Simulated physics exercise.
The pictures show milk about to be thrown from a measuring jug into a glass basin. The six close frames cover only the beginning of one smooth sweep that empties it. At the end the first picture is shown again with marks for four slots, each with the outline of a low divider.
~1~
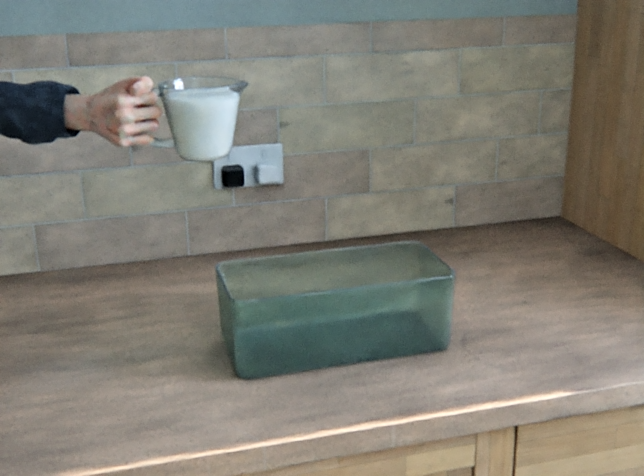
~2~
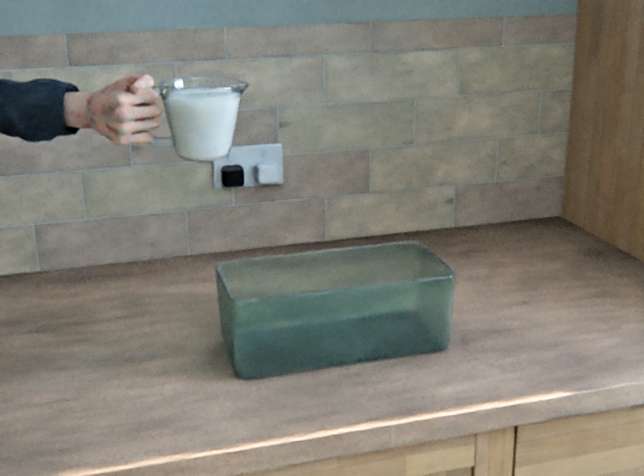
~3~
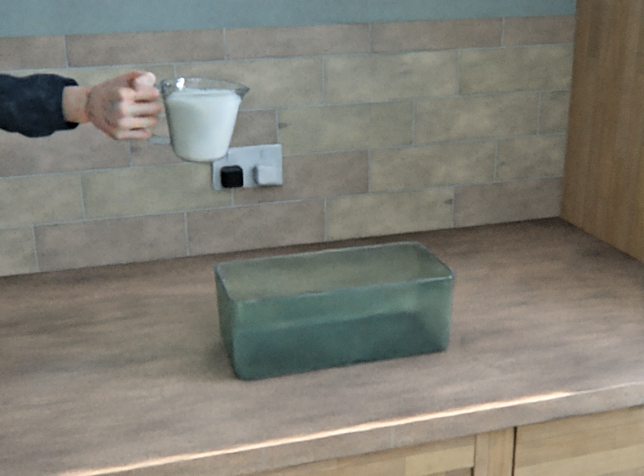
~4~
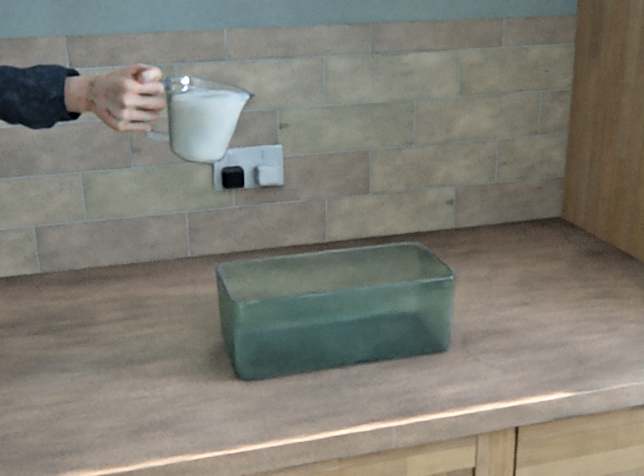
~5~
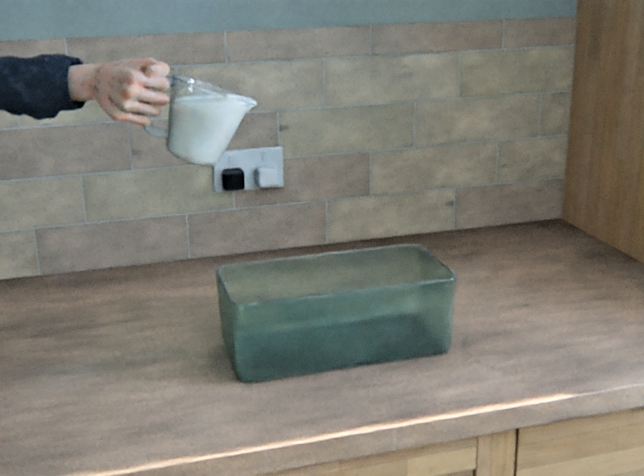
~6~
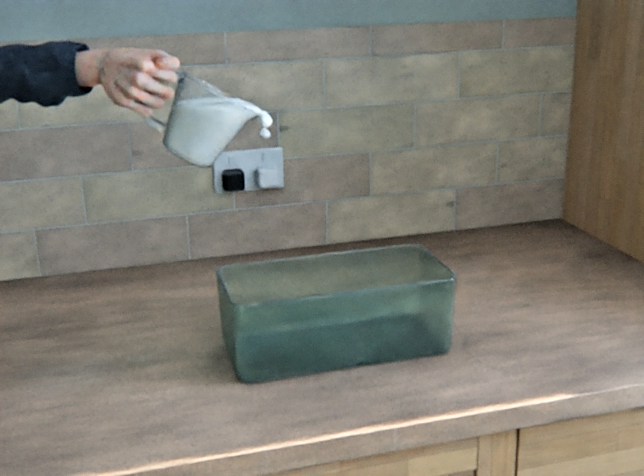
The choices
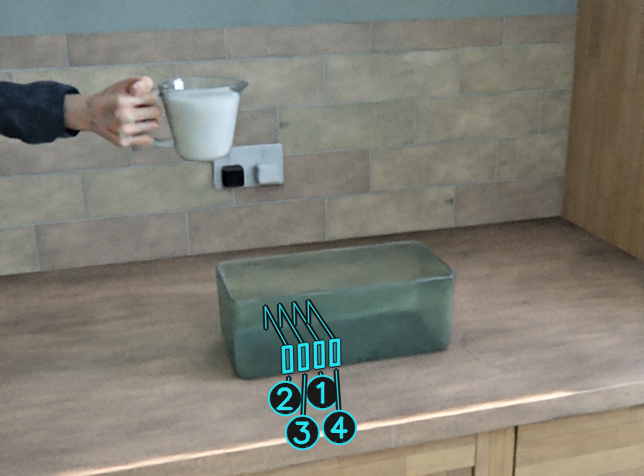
A kitchen worktop with a brownish surface, pale wooden cupboards and beige-brown wall tiles is seen from slightly above by a still camera. At upper left, a dark-sleeved hand holds a clear jug of white milk before a wall socket, with a greenish glass basin below, near the centre. The hand holds the jug nearly still, then gradually tilts it rightward until a little milk slips over its lip.
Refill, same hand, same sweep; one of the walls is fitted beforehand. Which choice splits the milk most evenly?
The best place is 4.
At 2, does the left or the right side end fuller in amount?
The right one.
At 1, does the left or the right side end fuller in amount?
More ends on the right.
In cyan, 1 at (320, 372); 2 at (289, 377); 3 at (304, 374); 4 at (336, 370).
With 1, about 20 % ends left of the wall and 77 % right of it; 3 % is lost outside.
With 2, about 6 % ends left of the wall and 91 % right of it; 3 % is lost outside.
With 3, about 8 % ends left of the wall and 89 % right of it; 3 % is lost outside.
With 4, about 49 % ends left of the wall and 48 % right of it; 3 % is lost outside.
